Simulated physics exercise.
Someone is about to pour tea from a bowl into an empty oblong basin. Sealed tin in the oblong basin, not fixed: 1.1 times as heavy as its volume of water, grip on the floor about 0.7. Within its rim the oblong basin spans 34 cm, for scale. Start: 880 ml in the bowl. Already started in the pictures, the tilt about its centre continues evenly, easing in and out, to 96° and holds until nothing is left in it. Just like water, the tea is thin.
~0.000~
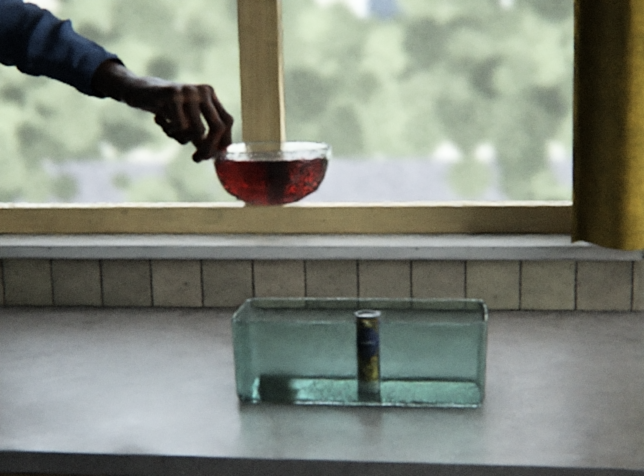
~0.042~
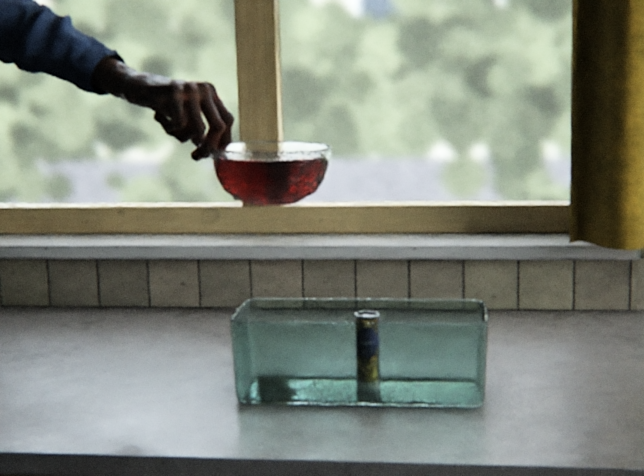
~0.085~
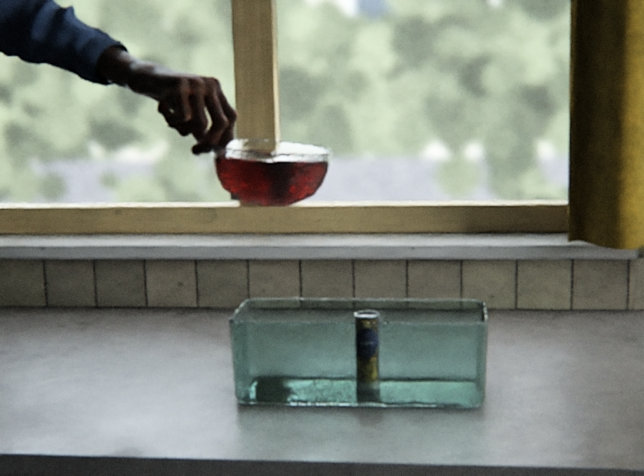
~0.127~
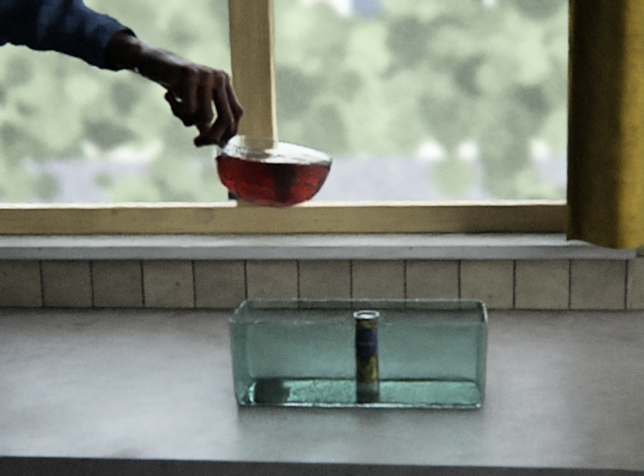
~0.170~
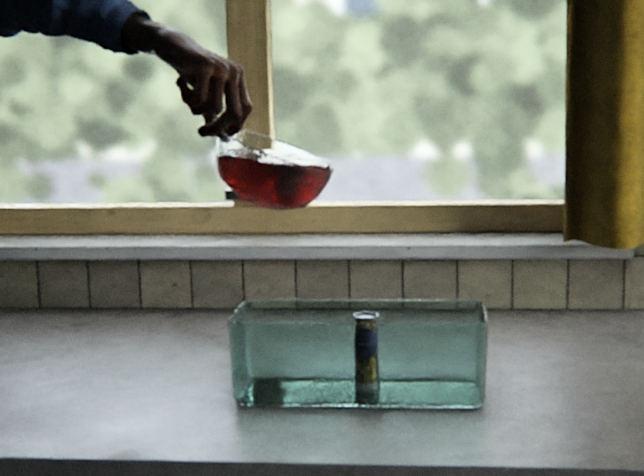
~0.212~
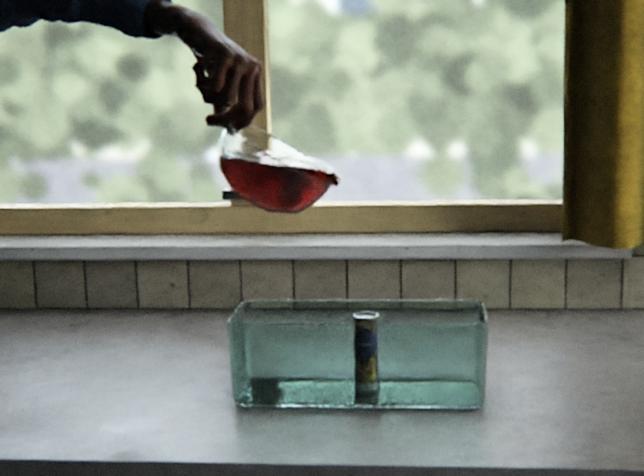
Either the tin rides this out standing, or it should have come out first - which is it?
You'll see it resist.
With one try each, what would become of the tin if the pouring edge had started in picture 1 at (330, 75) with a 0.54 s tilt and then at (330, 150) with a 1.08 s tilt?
Run one: It does not tip. Run two: It does not tip.
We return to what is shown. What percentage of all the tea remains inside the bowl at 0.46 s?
Close to 16 percent of the liquid remains at that time.
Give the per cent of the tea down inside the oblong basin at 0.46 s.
Close to 18 in a hundred.
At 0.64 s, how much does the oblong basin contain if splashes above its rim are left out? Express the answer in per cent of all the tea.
The fraction sits near 82 in a hundred.
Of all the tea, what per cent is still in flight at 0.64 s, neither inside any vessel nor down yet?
Some 12 per cent.
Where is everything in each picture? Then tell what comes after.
In the first frame, it leans 0°; its right rim is at (330, 148); the tea meets the walls at (216, 156) and (328, 155); the oblong basin's rim runs from (239, 311) to (486, 313); the tin's top is at (368, 317).
In the second frame, it leans 1°; its right rim is at (330, 149); the tea meets the walls at (216, 155) and (327, 156).
In the third frame, it leans 6°; its right rim is at (331, 154); the tea meets the walls at (217, 153) and (329, 158).
In the fourth frame, it leans 13°; its right rim is at (332, 161); the tea meets the walls at (218, 151) and (330, 160).
In the fifth frame, it leans 22°; its right rim is at (333, 171); the tea meets the walls at (219, 151) and (333, 167); 1 per cent is over the edge.
In the sixth frame, it leans 32°; its right rim is at (332, 183); the tea meets the walls at (222, 153) and (321, 171); 6 per cent is over the edge.
After 0.46 s the tilt is 91° and 17 per cent is still to pour; the tin stands where it began.
After 0.64 s the tilt is 96° and 2 per cent is still to pour; the tin stands where it began.
After 0.83 s the tilt is 96° and 0 per cent is still to pour; the tin stands where it began.
After 1.04 s the tilt is 96° and 0 per cent is still to pour; the tin stands where it began.
In the end the tin stands where it began.
